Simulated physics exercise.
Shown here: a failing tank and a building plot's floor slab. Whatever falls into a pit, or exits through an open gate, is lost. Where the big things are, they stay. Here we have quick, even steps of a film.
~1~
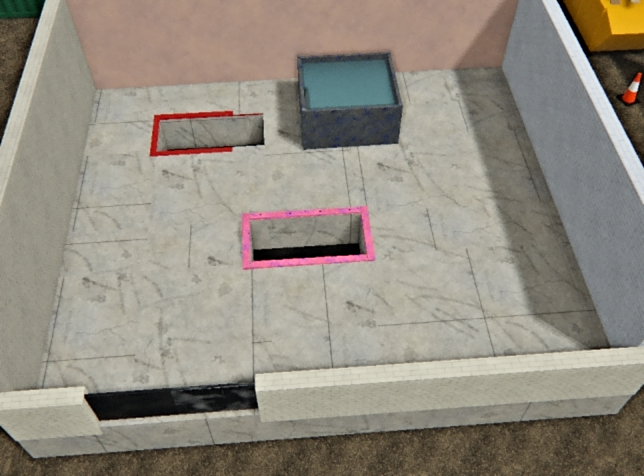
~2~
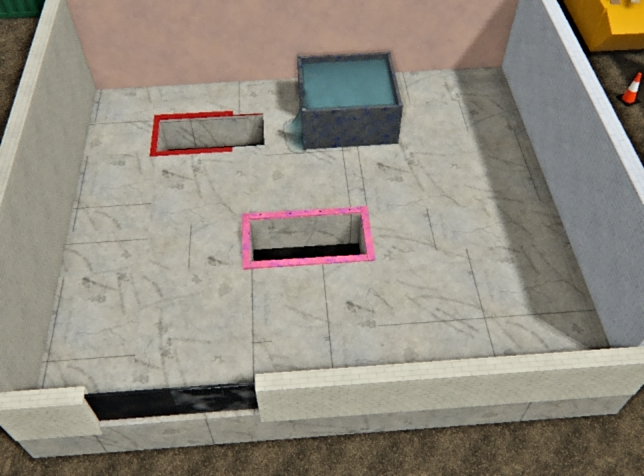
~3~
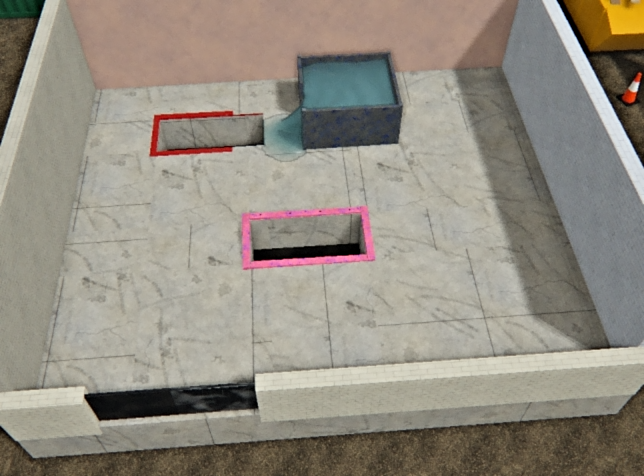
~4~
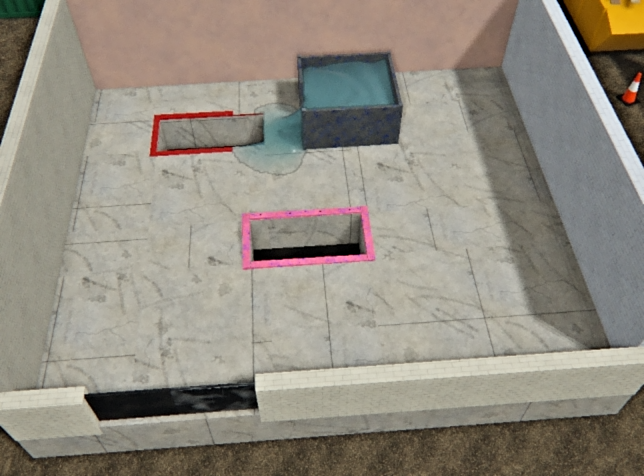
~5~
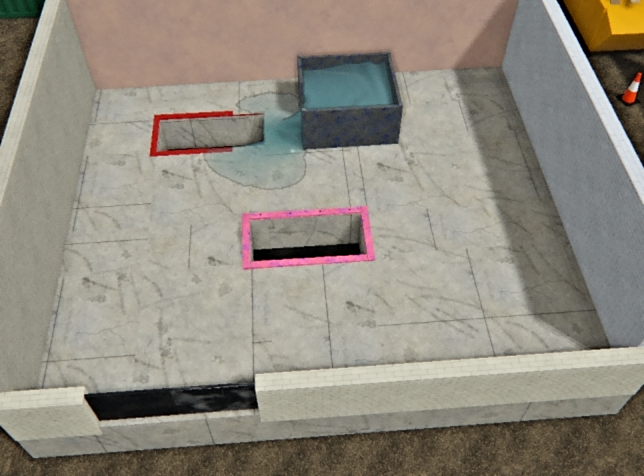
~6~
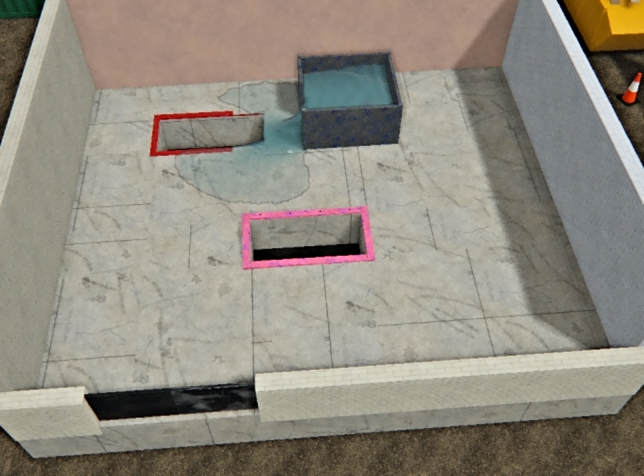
On a walled concrete slab, water pours from a tank's left side and spreads left and forward.
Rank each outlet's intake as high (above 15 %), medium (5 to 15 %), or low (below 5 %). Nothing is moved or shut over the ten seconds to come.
Intake: The gate is low; the red pit is high; the pink pit is low.
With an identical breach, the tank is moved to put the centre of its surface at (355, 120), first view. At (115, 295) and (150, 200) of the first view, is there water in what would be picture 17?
Soaked, soaked.
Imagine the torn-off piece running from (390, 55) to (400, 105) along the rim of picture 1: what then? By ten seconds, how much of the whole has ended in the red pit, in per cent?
Red: 2 %.
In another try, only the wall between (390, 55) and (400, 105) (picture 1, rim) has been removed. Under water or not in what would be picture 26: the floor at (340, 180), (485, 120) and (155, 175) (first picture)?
In that order: Not flooded, awash, no water.
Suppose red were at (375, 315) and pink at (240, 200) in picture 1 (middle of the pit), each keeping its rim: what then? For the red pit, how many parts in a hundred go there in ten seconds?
Red: 4 %.
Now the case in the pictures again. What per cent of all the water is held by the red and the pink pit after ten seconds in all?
Around 56 percent for the first, around 0 percent for the second.
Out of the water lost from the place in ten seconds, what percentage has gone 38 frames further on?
Result, approximate: 85 per cent.
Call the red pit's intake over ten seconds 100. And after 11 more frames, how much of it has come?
About 50 %.
A moment on, water covers 15 % of the floor; the gate 0 %, the red pit 19 %, the pink pit 0 %.
Next, water covers 25 % of the floor; the gate 0 %, the red pit 29 %, the pink pit 0 %.
Then, water covers 25 % of the floor; the gate 0 %, the red pit 39 %, the pink pit 0 %.
Later, water covers 30 % of the floor; the gate 0 %, the red pit 49 %, the pink pit 0 %.
In the end, water covers 45 % of the floor; the gate 0 %, the red pit 56 %, the pink pit 0 %.
